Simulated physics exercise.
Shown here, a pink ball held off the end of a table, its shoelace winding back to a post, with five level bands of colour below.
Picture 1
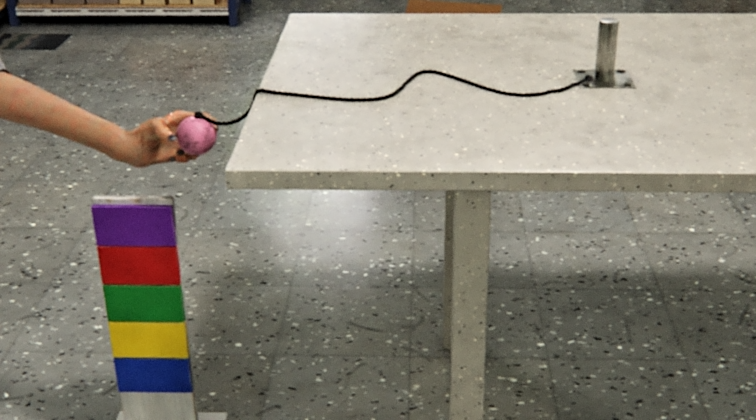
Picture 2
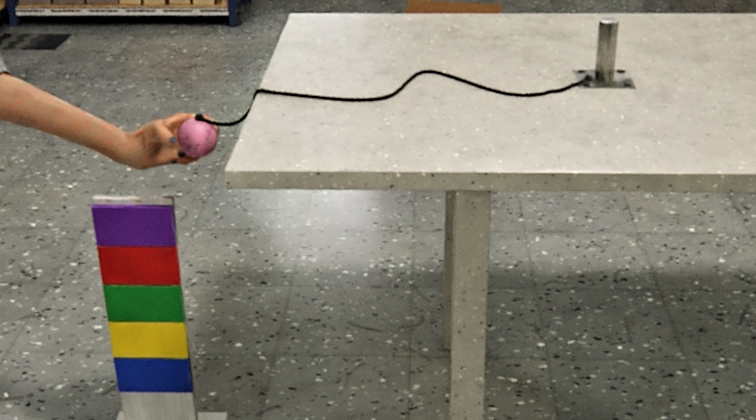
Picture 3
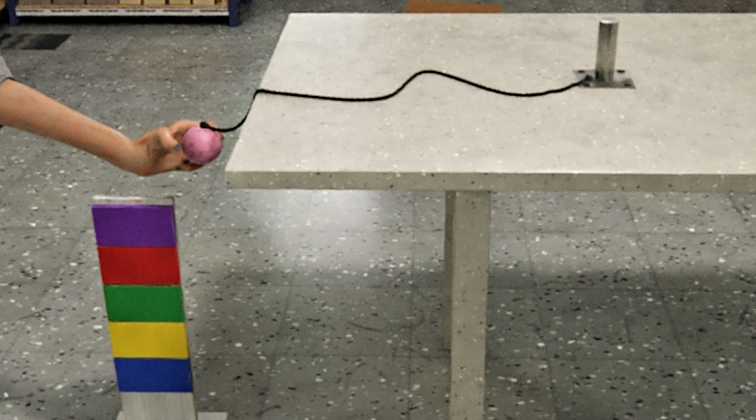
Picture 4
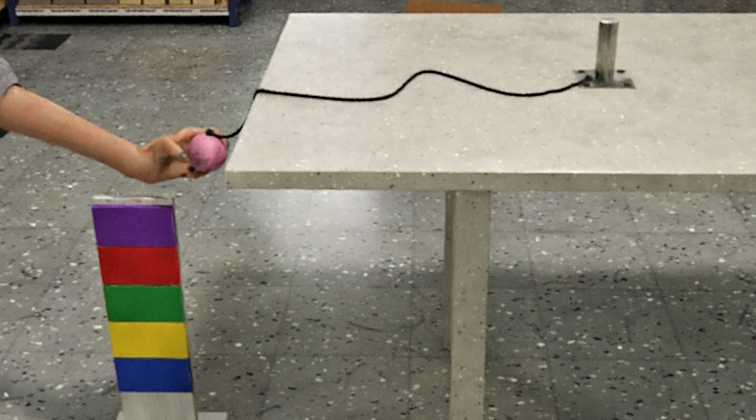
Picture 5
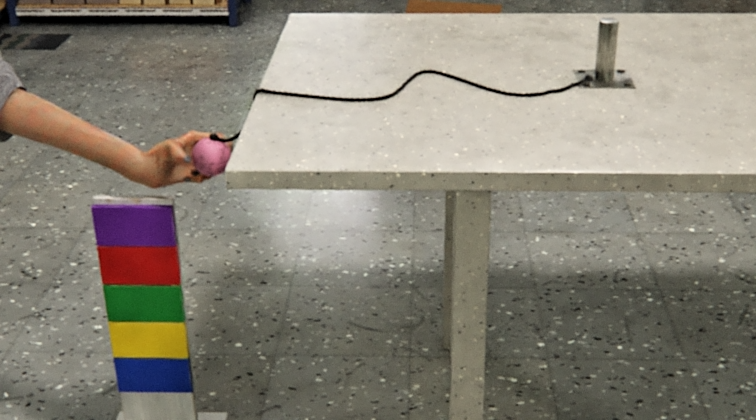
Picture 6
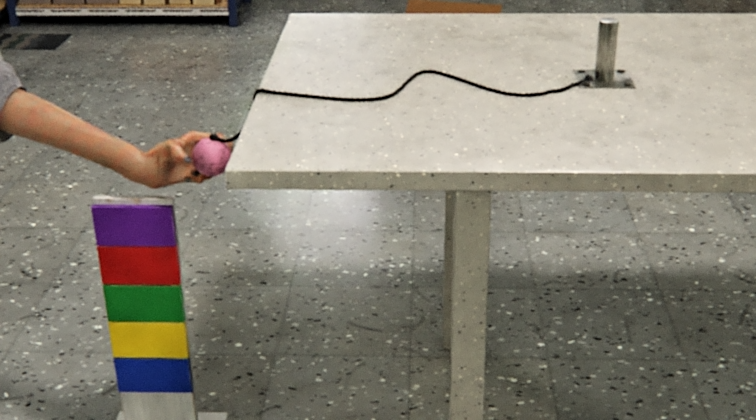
A hand reaching in from the left holds a pink ball just off the near left corner of a pale speckled table, seen from a fixed, slightly raised view in a room with a speckled grey floor. A black shoelace winds from the ball across the tabletop to a short metal post, while an upright board below shows purple, red, green, yellow and blue bands. The hand lowers the ball slightly and shifts it right, close to the table's edge, then keeps it still.
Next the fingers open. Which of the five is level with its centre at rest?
Its middle rests at the red band.
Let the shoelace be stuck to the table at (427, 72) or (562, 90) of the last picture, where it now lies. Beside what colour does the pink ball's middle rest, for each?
Taking them in turn: Purple; red.
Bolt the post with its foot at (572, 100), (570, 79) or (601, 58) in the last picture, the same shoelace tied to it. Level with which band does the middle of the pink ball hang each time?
Try by try: Green; green; red.
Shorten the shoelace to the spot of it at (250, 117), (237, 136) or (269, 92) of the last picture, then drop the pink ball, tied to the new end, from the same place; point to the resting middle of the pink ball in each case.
Try by try, around (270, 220), (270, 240) and (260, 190).
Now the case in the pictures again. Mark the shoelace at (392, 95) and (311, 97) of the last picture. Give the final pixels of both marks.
They go to (302, 86) and to (260, 129).
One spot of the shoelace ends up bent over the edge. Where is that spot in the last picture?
It lies at about (348, 100).
Soon after, ball near (245, 258); level with red.
After that, ball near (280, 266); level with red.
In the end, ball near (266, 267); level with red. The red one.
